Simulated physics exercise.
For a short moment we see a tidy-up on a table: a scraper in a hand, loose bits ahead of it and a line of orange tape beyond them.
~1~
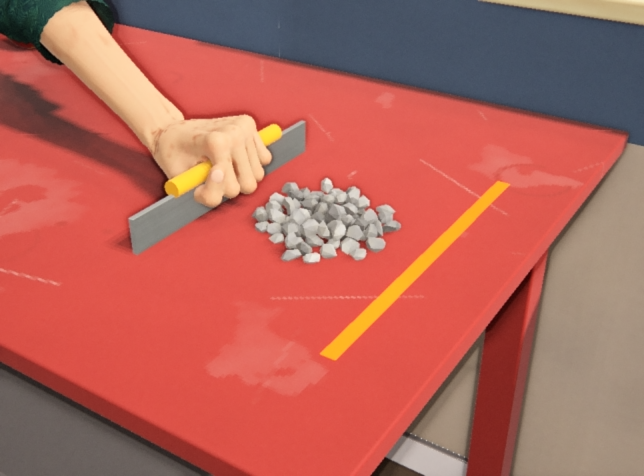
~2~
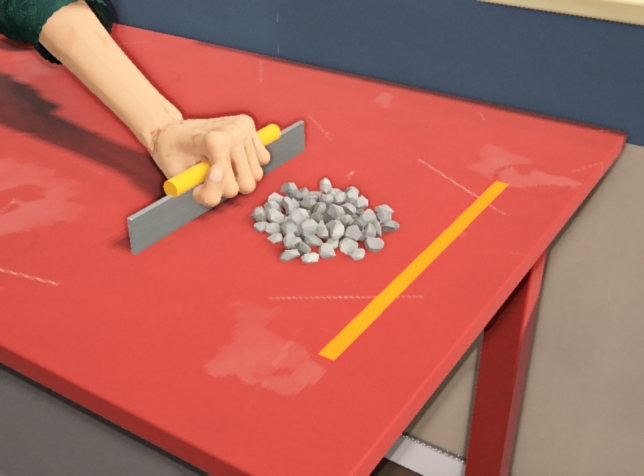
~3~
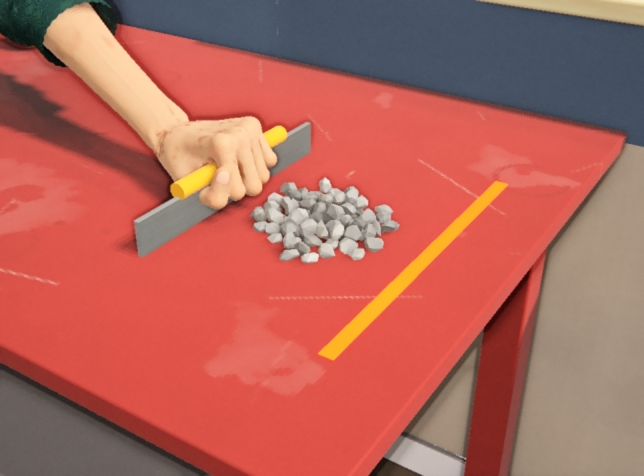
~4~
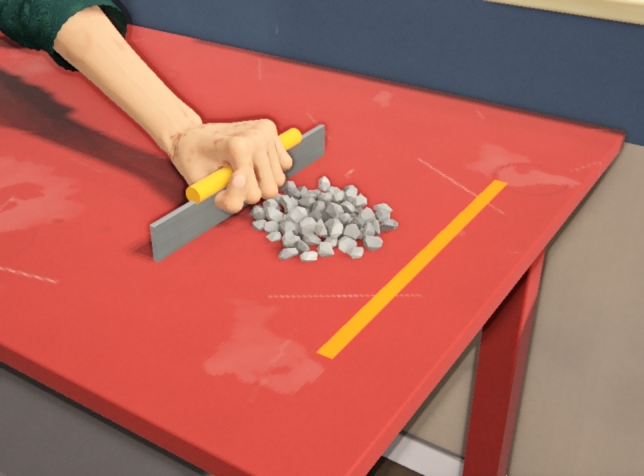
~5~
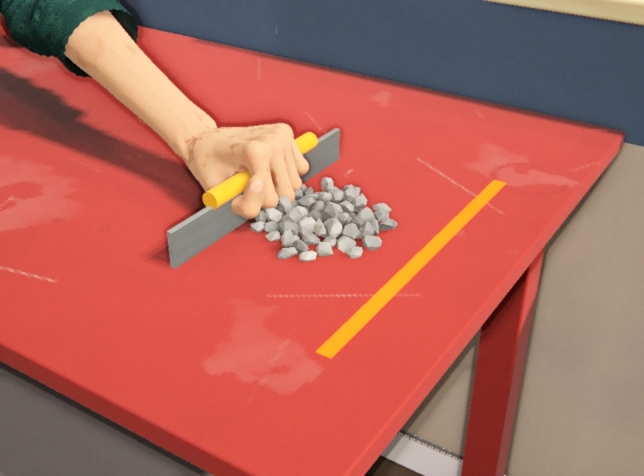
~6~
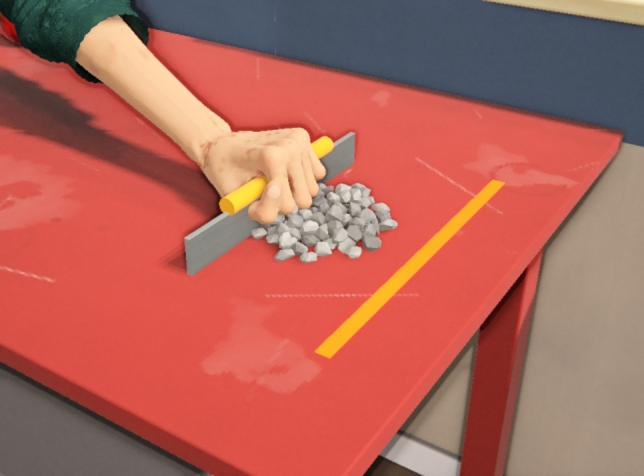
A hand gripping a gray scraper by its yellow handle paused on a red table, then slid it right into a pile of gray gravel, with a strip of orange tape lying beyond the stones.
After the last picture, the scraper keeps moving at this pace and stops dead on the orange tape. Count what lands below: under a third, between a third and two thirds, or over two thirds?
I predict the part going over the edge will be short of a third.
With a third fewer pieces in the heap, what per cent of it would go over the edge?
Near 20 per cent of the pieces.
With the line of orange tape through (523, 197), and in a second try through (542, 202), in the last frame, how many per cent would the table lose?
Note: Case one around 60 in a hundred, case two around 90 in a hundred.
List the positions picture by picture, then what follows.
In the first picture, scraper at (148, 227), at rest; orange tape at (497, 190), about a palm's width from the edge; edge at (506, 285); the heap at (330, 219), bits of gravel.
In the second picture, scraper at (146, 226), at rest.
In the third picture, scraper at (153, 229); the heap at (328, 219).
In the fourth picture, scraper at (169, 233).
In the fifth picture, scraper at (186, 239); the heap at (327, 217), a small part pushed along.
In the sixth picture, scraper at (203, 246); orange tape at (492, 188); edge at (501, 284); the heap at (329, 221), about half pushed along.
Soon, scraper still moving, near (356, 201); heap all on the table, its front near (439, 254).
A while on, scraper stopped at the orange tape; heap a small part over the edge.
Finally, scraper stopped at the orange tape; heap about a quarter over the edge.
